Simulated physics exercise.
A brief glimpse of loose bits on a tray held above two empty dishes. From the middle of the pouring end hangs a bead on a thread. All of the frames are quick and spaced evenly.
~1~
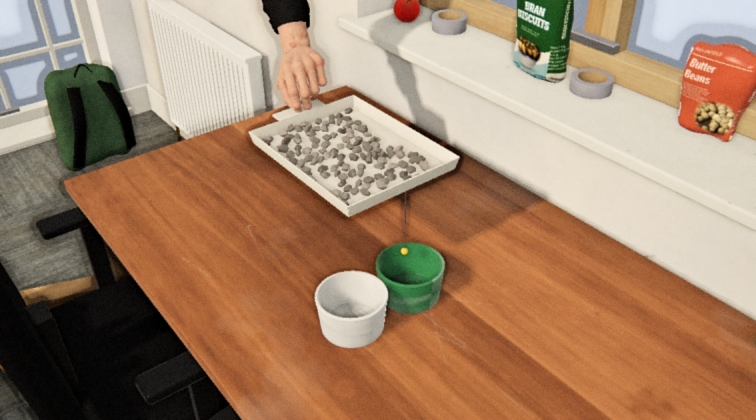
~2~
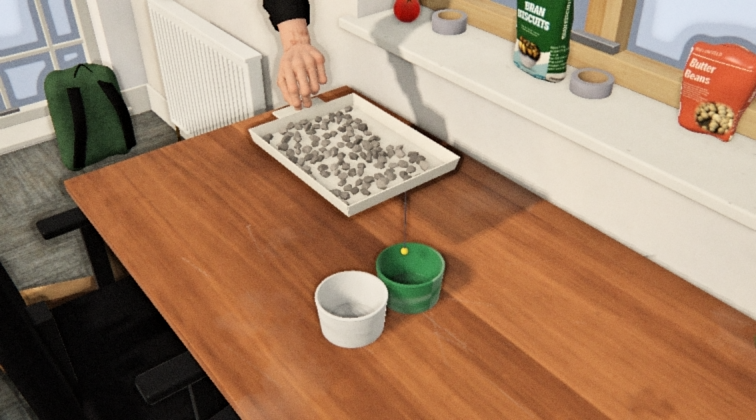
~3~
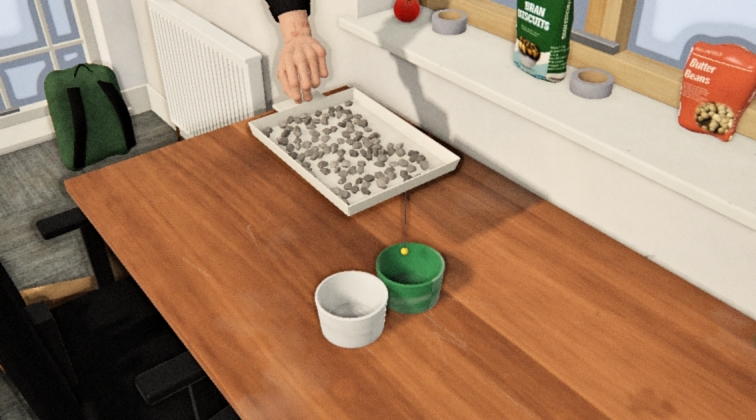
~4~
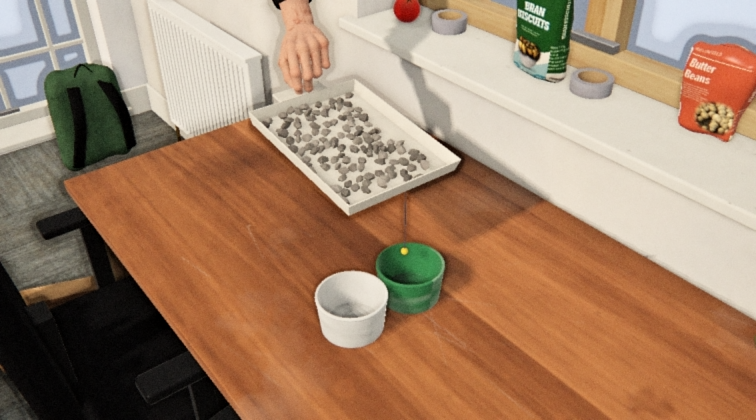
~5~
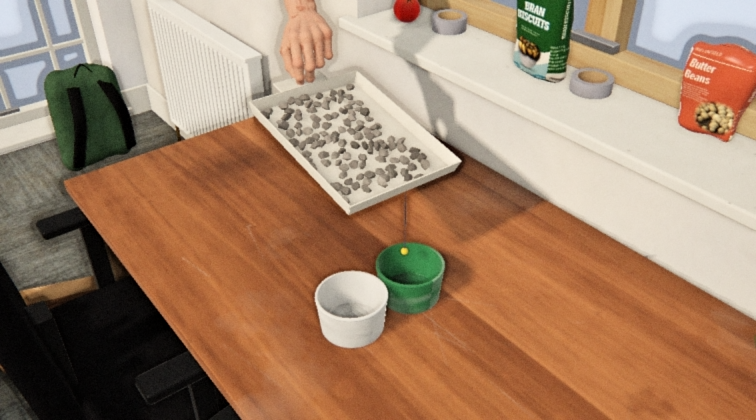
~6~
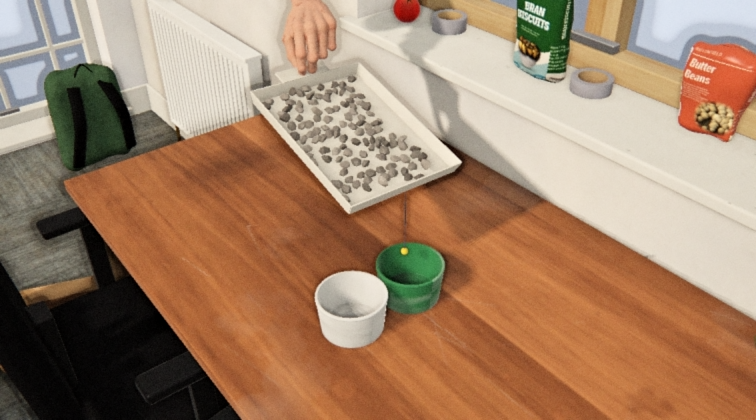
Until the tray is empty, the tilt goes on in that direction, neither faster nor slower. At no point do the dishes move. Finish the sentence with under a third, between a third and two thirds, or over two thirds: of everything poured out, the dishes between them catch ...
Of everything poured out, the dishes between them catch under a third.
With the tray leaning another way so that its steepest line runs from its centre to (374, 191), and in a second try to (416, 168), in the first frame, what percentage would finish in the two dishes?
Lab note: Try 1 = 70 %, try 2 = 10 %.
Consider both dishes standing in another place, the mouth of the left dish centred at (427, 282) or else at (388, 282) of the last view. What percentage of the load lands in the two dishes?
Trial 1: 90 percent; trial 2: 60 percent.
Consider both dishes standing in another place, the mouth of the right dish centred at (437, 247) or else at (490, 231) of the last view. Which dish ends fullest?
Tries in order: The one to the right, the one to the left.
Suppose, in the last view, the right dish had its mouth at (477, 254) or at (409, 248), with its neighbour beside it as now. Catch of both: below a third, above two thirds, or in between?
The two tries give, in order: More than two thirds; under a third.
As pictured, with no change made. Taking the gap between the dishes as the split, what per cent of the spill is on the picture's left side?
Close to 0 per cent.
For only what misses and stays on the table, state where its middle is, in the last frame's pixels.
The centre sits near (485, 300).
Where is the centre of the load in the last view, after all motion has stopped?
Close to (457, 298), more or less.
Shortly afterwards, tray tipped steeply; all but a few on the tray; only a few in the air.
Next, tray tipped past a quarter turn; near a quarter on the tray; a little in the right dish; near half outside both; a little in the air.
Some moments later, tray tipped past a quarter turn; near a quarter in the right dish; the bulk outside both.
In the end, tray tipped past a quarter turn; none at all in the left dish; near a quarter in the right dish; the bulk outside both.
